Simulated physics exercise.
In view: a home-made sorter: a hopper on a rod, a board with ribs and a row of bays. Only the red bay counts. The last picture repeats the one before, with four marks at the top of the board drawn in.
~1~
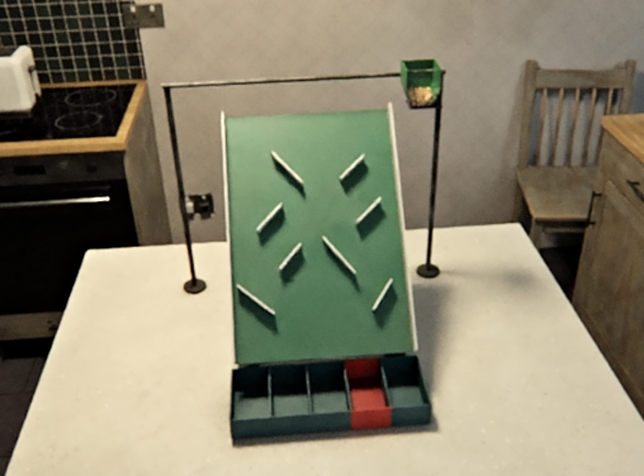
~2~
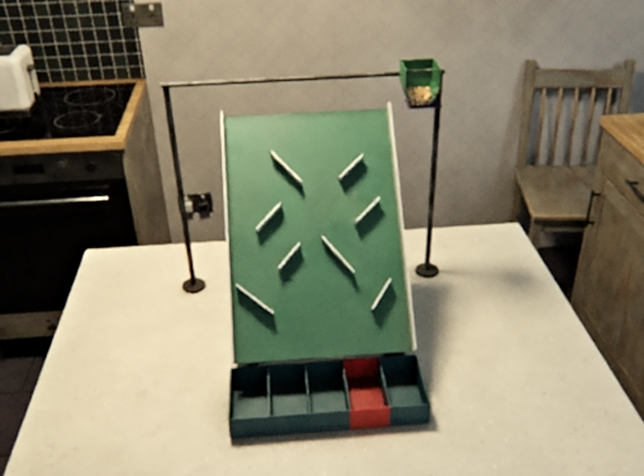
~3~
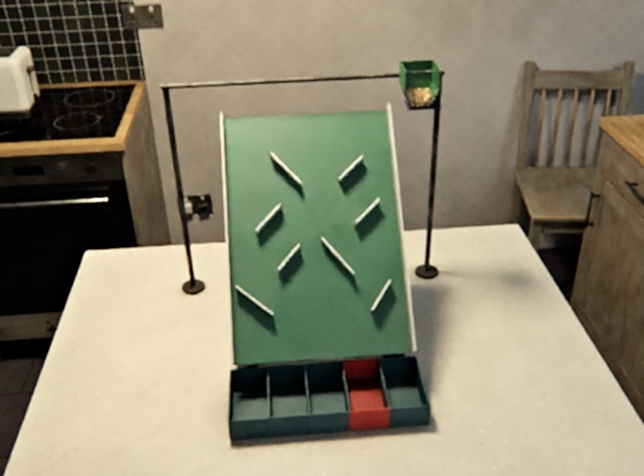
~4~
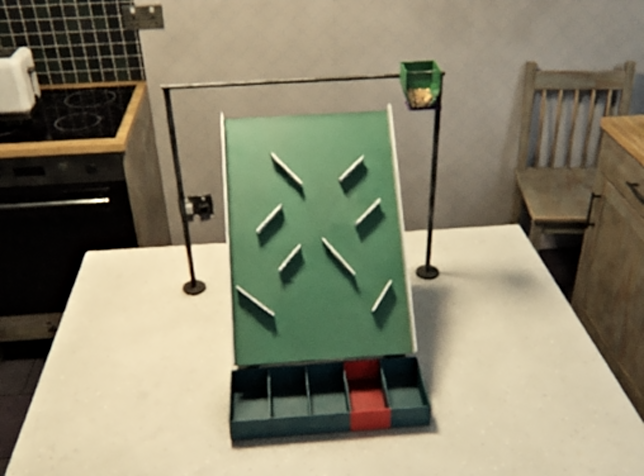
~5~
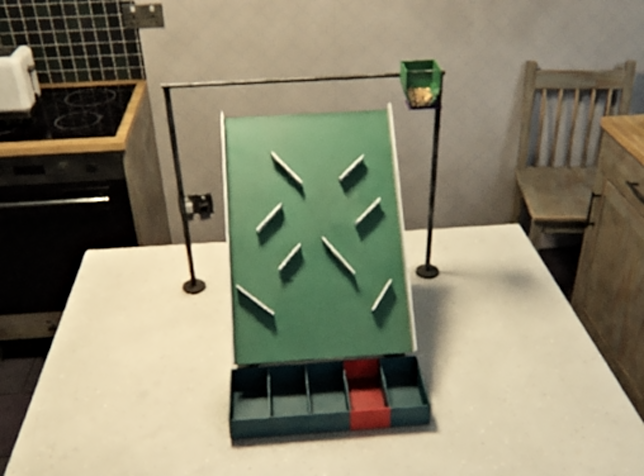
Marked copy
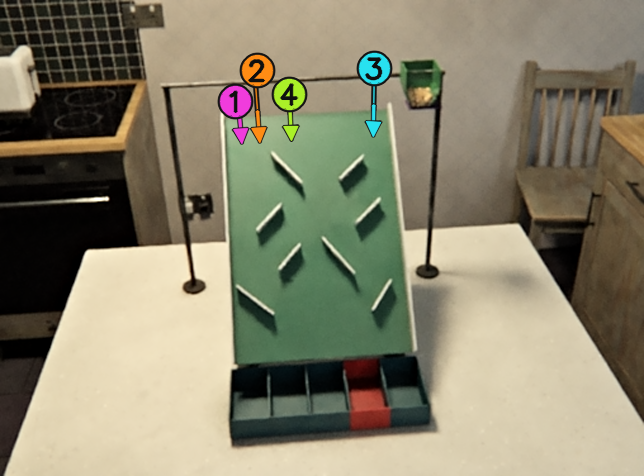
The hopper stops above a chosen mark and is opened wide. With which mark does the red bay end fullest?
4.
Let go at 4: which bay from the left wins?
The fourth.
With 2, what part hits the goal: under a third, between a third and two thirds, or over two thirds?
Under a third.
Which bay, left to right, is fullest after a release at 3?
The fifth from the left.
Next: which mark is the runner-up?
It is 3.
On the marked copy, mark 1 meets the board at (241, 138); mark 2 meets the board at (259, 137); mark 3 meets the board at (373, 131); mark 4 meets the board at (291, 135).
With 1, only a few in the red bay, all but a few in other bays.
With 2, only a few in the red bay, all but a few in other bays.
With 3, close to a third in the red bay, close to two thirds in other bays.
With 4, close to two thirds in the red bay, close to a quarter in other bays.
